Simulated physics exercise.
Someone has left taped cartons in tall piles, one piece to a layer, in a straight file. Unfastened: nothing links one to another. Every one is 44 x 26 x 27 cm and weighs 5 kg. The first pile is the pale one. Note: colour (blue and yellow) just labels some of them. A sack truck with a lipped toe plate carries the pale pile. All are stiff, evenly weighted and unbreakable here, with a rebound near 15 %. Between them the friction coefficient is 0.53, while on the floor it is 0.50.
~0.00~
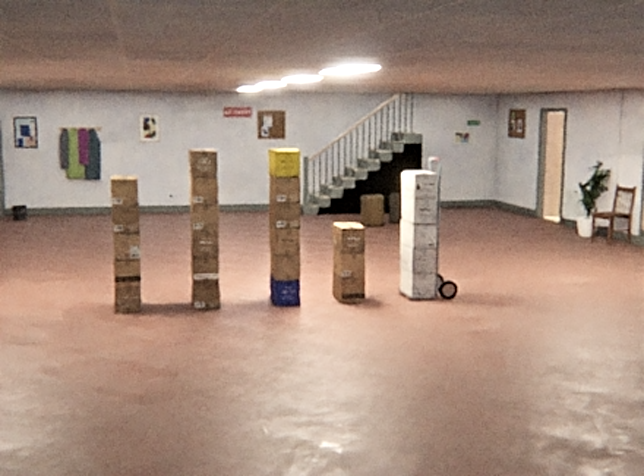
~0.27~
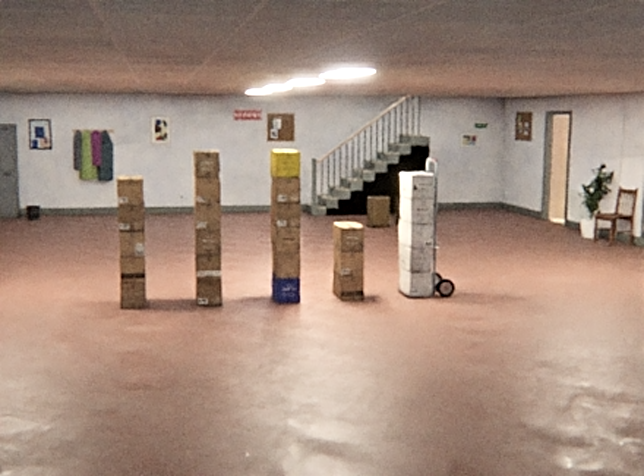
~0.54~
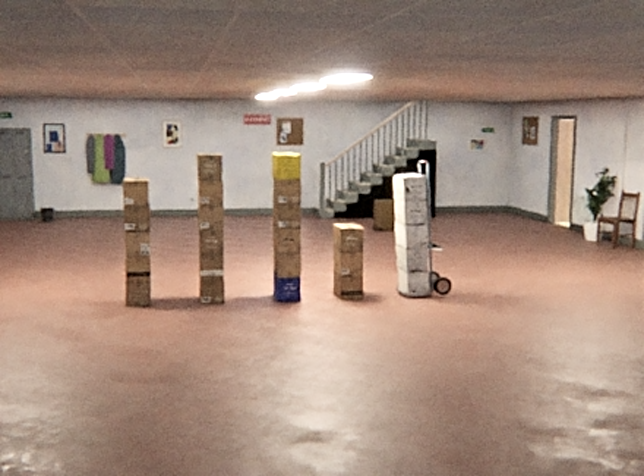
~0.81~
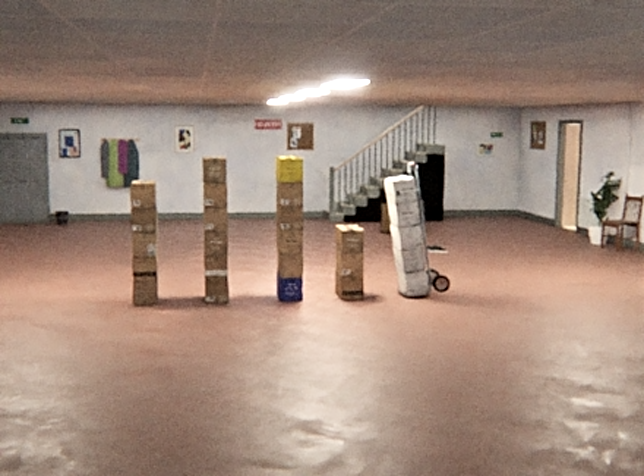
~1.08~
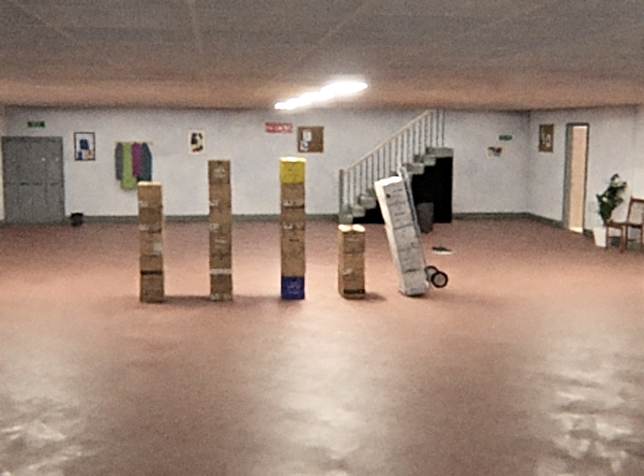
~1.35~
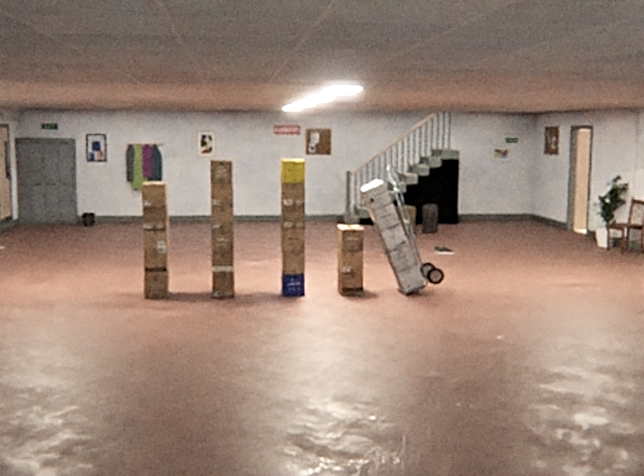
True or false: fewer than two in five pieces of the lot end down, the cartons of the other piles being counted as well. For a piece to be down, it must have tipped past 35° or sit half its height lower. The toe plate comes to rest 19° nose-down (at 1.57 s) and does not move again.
False.
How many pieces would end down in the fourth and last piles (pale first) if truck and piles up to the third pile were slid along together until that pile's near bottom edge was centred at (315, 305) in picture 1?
That would give fourth 5, last 5.
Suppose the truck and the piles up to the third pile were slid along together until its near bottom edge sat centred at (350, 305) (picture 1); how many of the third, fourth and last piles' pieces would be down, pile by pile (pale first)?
Third 6, fourth 5, last 5.
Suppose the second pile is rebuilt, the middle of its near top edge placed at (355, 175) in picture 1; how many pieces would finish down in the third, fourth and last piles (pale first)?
Pile by pile that makes third 6, fourth 6, last 5.
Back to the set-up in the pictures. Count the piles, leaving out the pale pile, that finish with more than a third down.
It adds up to 4.
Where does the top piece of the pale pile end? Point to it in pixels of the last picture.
Resting point in the last picture: Around (269, 262).
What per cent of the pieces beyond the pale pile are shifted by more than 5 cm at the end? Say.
I make it 95 per cent.
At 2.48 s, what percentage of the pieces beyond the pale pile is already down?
It's 0 percent at that point.
After 2.48 s, 5 of the pale pile down; none of the 20 other cartons down, 9 disturbed; yellow carton leaning 9°; blue carton leaning 9°.
After 3.54 s, 5 of the pale pile down; 8 of the 20 other cartons down; blue carton leaning 63°; yellow carton leaning 30°, 33 cm lower.
After 4.30 s, 5 of the pale pile down; 19 of the 20 other cartons down; blue carton on its side; yellow carton leaning 31°, 88 cm lower.
At rest (6.1 s), 5 of the pale pile down; 19 of the 20 other cartons down; blue carton on its side; yellow carton leaning 43°, 1.16 m lower. That is 95 per cent. As the last picture would show them, middles, blue carton near (272, 283), yellow carton near (124, 268).
